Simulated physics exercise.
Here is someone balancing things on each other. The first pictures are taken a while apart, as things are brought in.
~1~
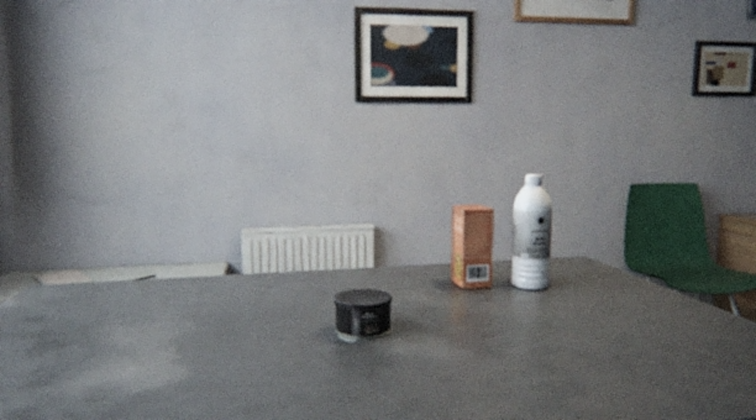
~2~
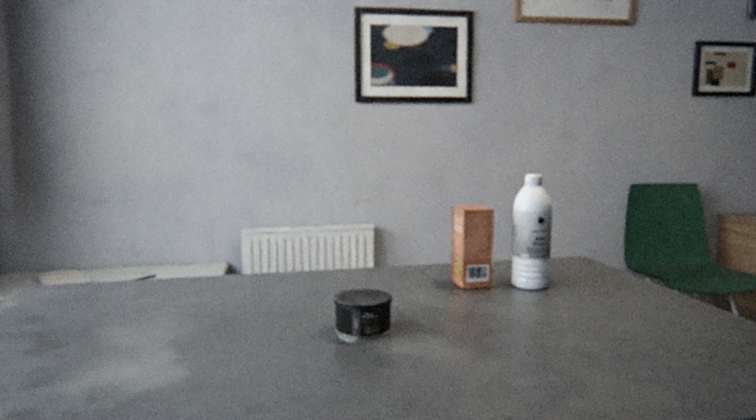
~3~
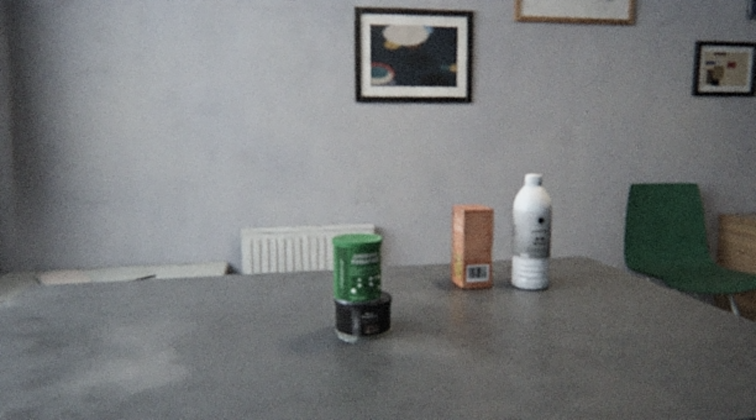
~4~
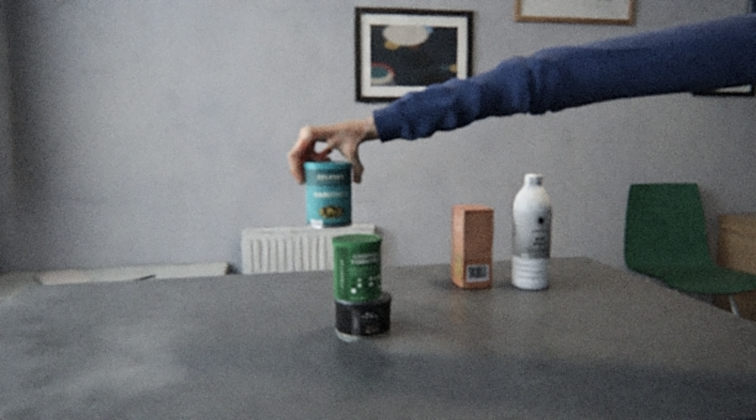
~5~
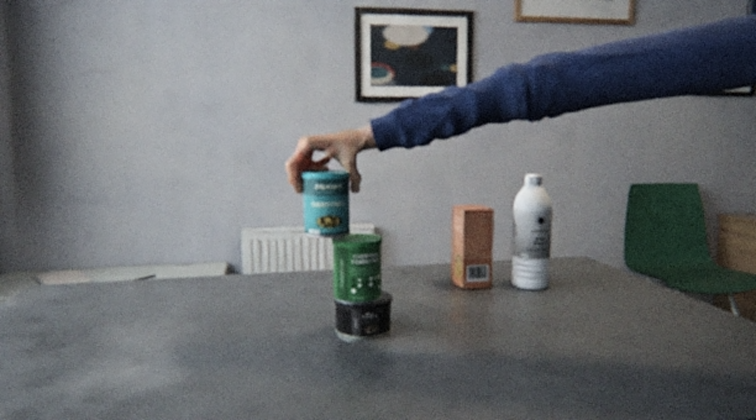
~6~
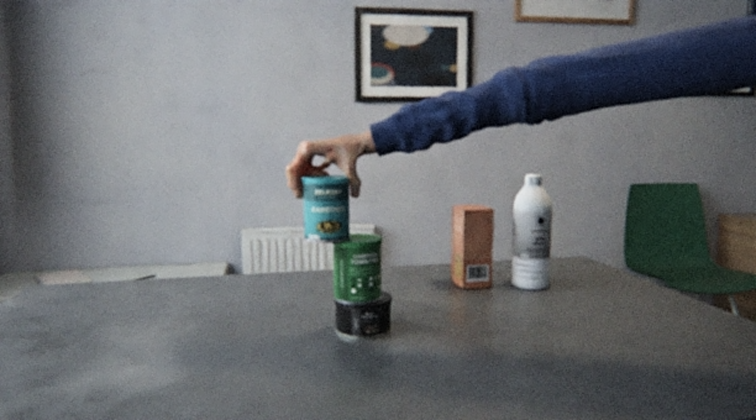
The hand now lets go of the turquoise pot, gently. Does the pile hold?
As it turns out, it loses its balance.
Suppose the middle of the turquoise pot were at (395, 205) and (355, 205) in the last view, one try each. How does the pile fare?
First, it loses its balance; second, it stays up.
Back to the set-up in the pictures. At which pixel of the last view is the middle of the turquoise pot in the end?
At about (274, 315).
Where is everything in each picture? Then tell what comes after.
In the first picture, the last thing is not in view yet; black tub (363, 313).
In the second picture, the last thing is not in view yet; white bottle (532, 231).
In the third picture, the last thing is not in view yet; black tub (363, 313).
The fourth picture shows still above its spot; turquoise pot (329, 194); white bottle (532, 231).
The fifth picture shows still above its spot; turquoise pot (327, 203); black tub (363, 313).
The sixth picture shows in place under the hand; turquoise pot (327, 208); white bottle (532, 231).
Then, 0.40 s later than the last frame, turquoise pot now fallen.
Then, 0.60 s later than the last frame, things are still on the move.
When it is over, fallen, turquoise pot; the other 4 as before. End places, in pixels of the last picture, turquoise pot near (275, 315). The pile comes apart.
